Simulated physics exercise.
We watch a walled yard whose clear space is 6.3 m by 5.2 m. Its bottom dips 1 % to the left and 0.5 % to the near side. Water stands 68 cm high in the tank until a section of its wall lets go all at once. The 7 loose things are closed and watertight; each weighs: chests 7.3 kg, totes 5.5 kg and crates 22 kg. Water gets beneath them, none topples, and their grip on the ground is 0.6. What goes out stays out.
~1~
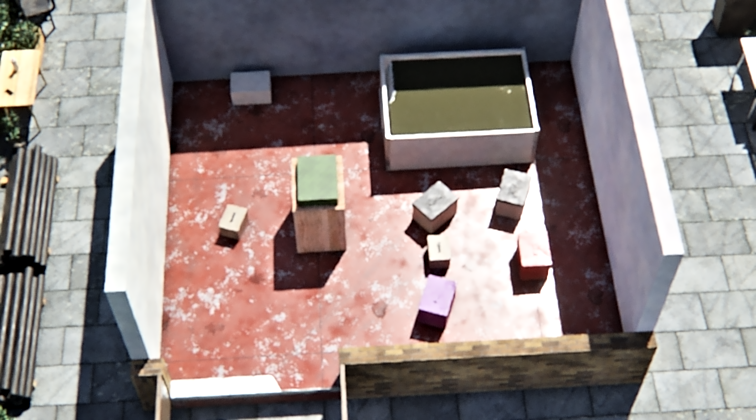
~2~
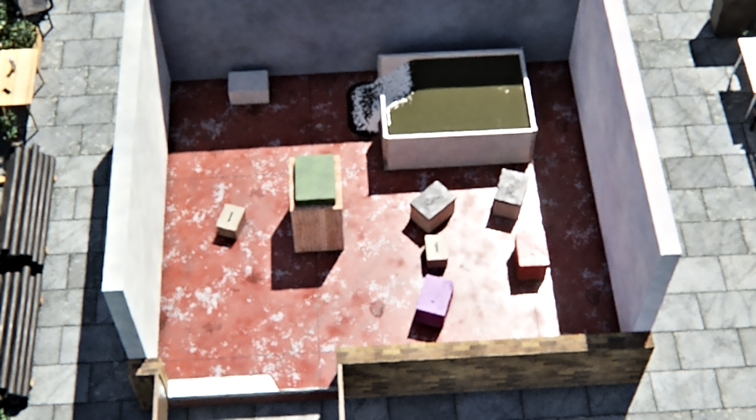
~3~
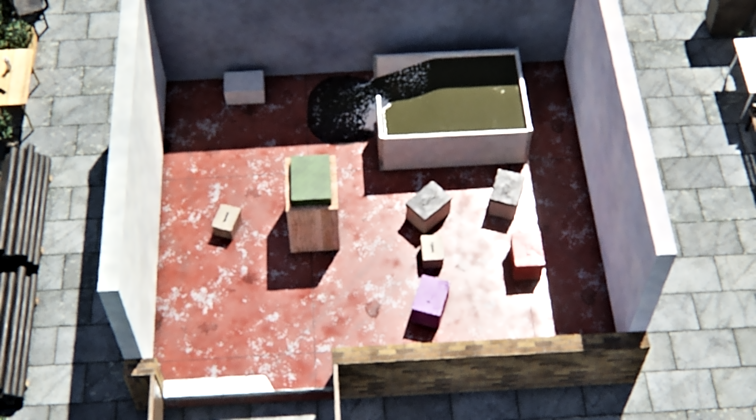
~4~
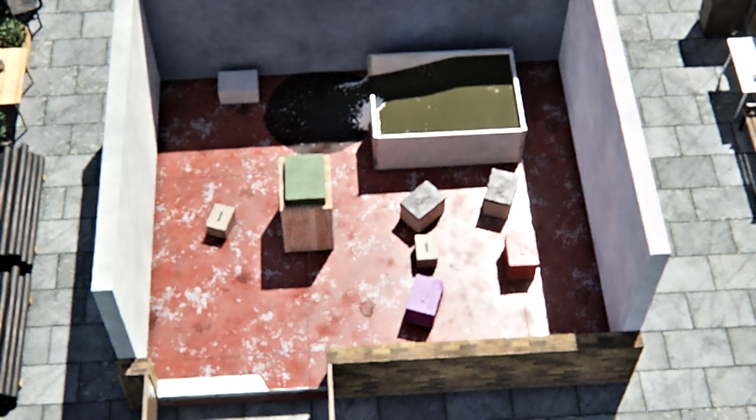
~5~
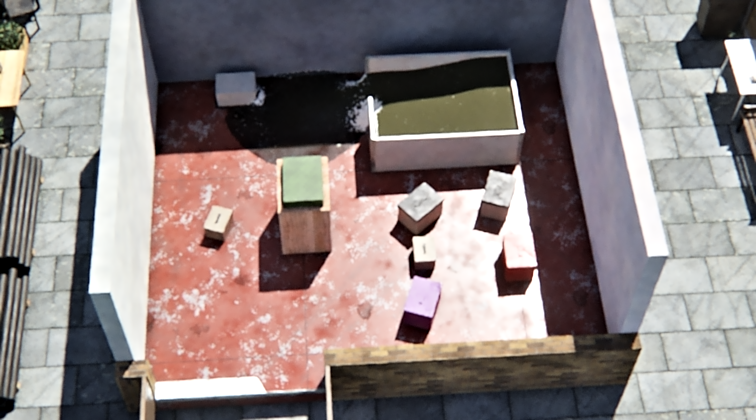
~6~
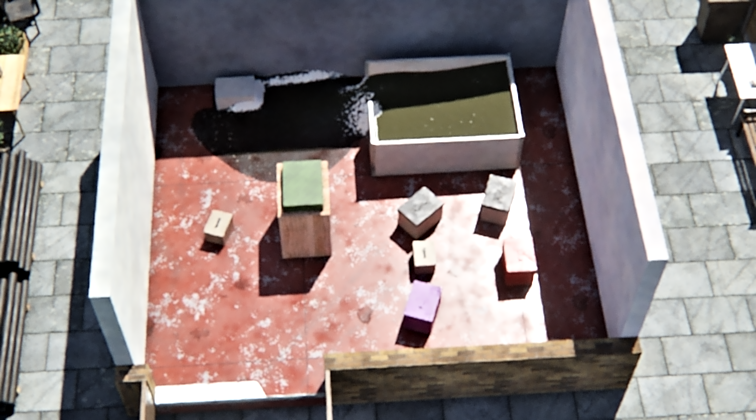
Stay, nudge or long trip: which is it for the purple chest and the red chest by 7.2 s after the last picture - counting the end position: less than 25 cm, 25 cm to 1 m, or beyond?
The purple chest barely shifts, the red chest stays put.
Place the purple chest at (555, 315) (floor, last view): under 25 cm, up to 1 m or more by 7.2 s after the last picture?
It holds its place.
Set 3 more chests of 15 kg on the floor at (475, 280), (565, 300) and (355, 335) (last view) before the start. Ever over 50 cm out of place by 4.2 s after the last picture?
In turn: Less, under, short of it.
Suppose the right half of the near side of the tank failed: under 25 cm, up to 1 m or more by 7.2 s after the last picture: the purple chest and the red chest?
Then the purple chest gets carried off, the red chest ends far away.
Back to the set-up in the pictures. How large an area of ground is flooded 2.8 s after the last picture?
Roughly 17 m2.
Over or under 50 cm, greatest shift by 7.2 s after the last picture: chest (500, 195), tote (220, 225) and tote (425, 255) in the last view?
In turn: Short of it, over, under.
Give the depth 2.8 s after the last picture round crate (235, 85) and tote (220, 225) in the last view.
About 6 and 5 cm.
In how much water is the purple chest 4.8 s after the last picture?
Roughly 1 cm.
Then, 0.9 s after the last picture the purple chest is near (423, 301), 0.0 m from its start, aground; the red chest is near (520, 254), 0.0 m from its start, aground; 0 of 7 are out; 1 afloat.
Then, 2.8 s after the last picture the purple chest is near (423, 301), 0.0 m from its start, aground; the red chest is near (520, 254), 0.0 m from its start, aground; 0 of 7 are out; 1 afloat.
Then, 4.8 s after the last picture the purple chest is near (423, 301), 0.0 m from its start, aground; the red chest is near (520, 254), 0.0 m from its start, aground; 1 of 7 are out; 0 afloat.
Then, 7.2 s after the last picture the purple chest is near (423, 301), 0.0 m from its start, aground; the red chest is near (520, 254), 0.0 m from its start, aground; 1 of 7 are out; 0 afloat.
